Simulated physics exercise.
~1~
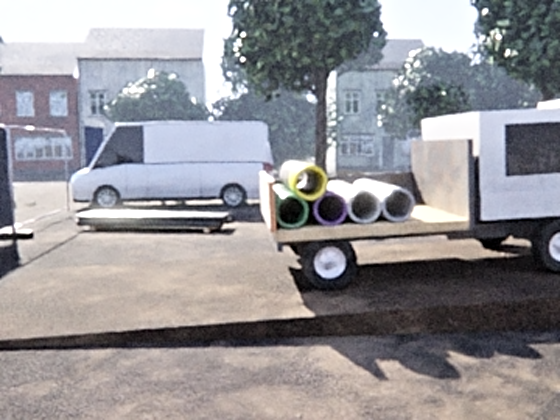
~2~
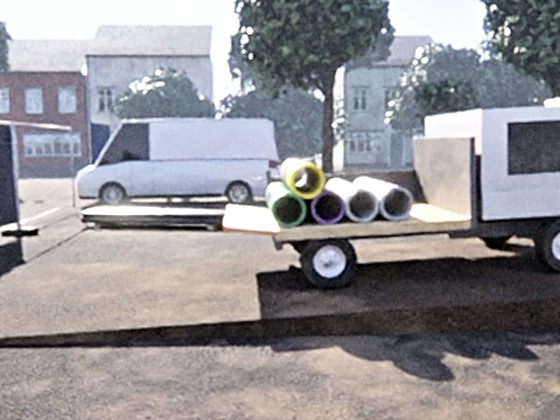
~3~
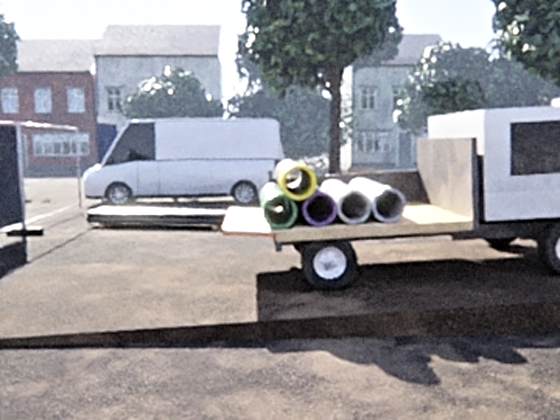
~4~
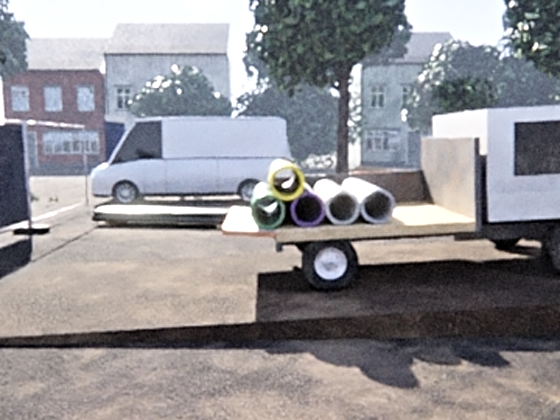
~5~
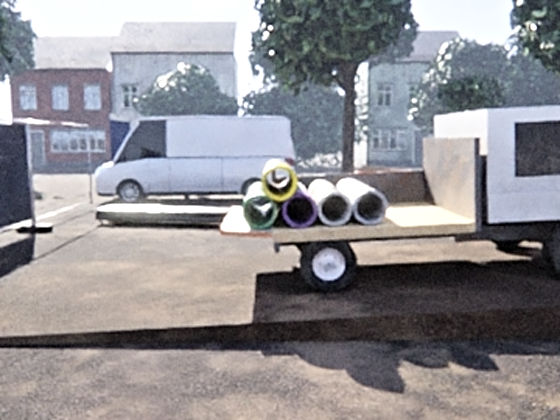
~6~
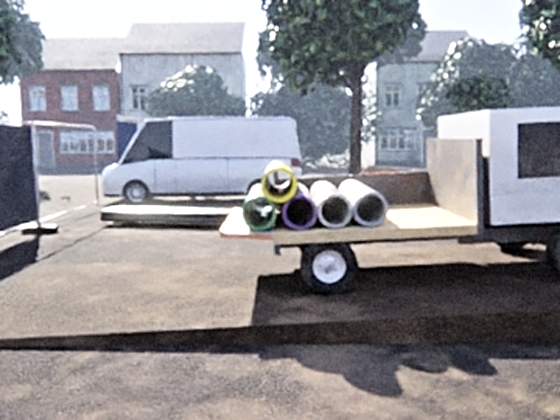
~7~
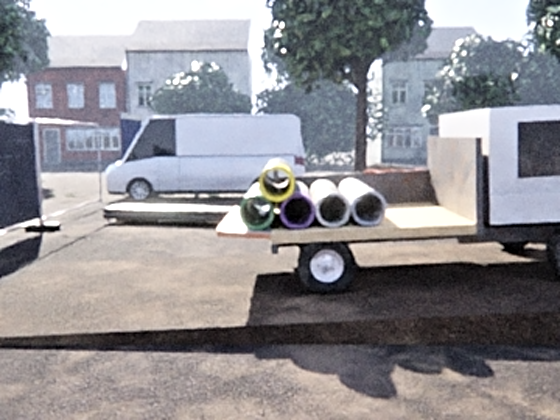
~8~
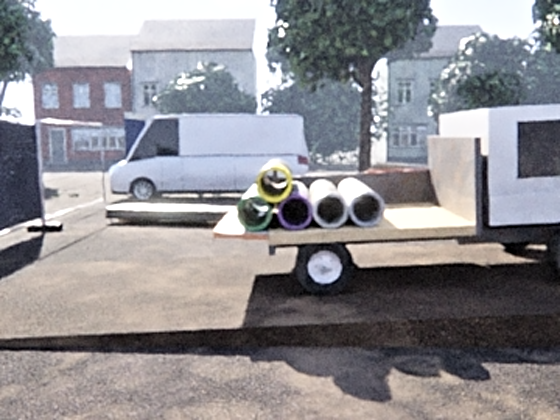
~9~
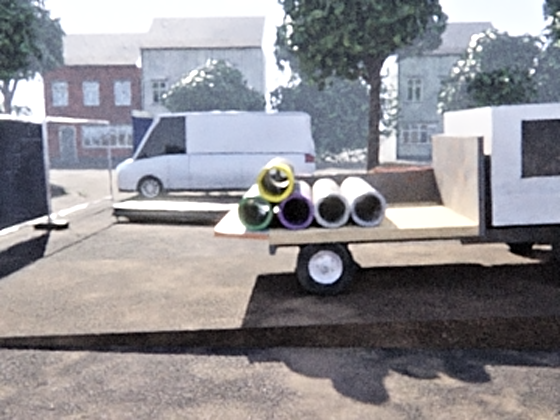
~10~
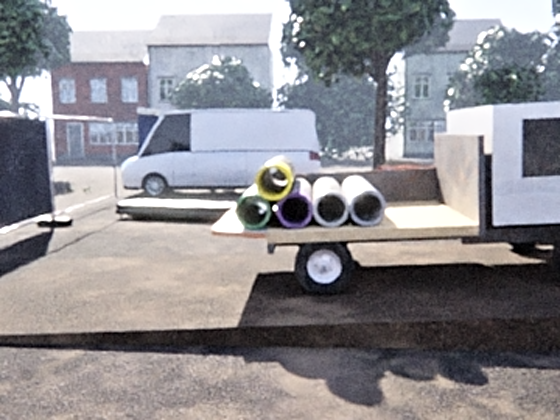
The tailgate of a parked pick-up drops open, and the stacked hollow pipes on its bed, with green, purple and yellow ones among them, roll a short way left together. The green pipe stops on the lowered gate, the yellow still rests on top, and none falls out.
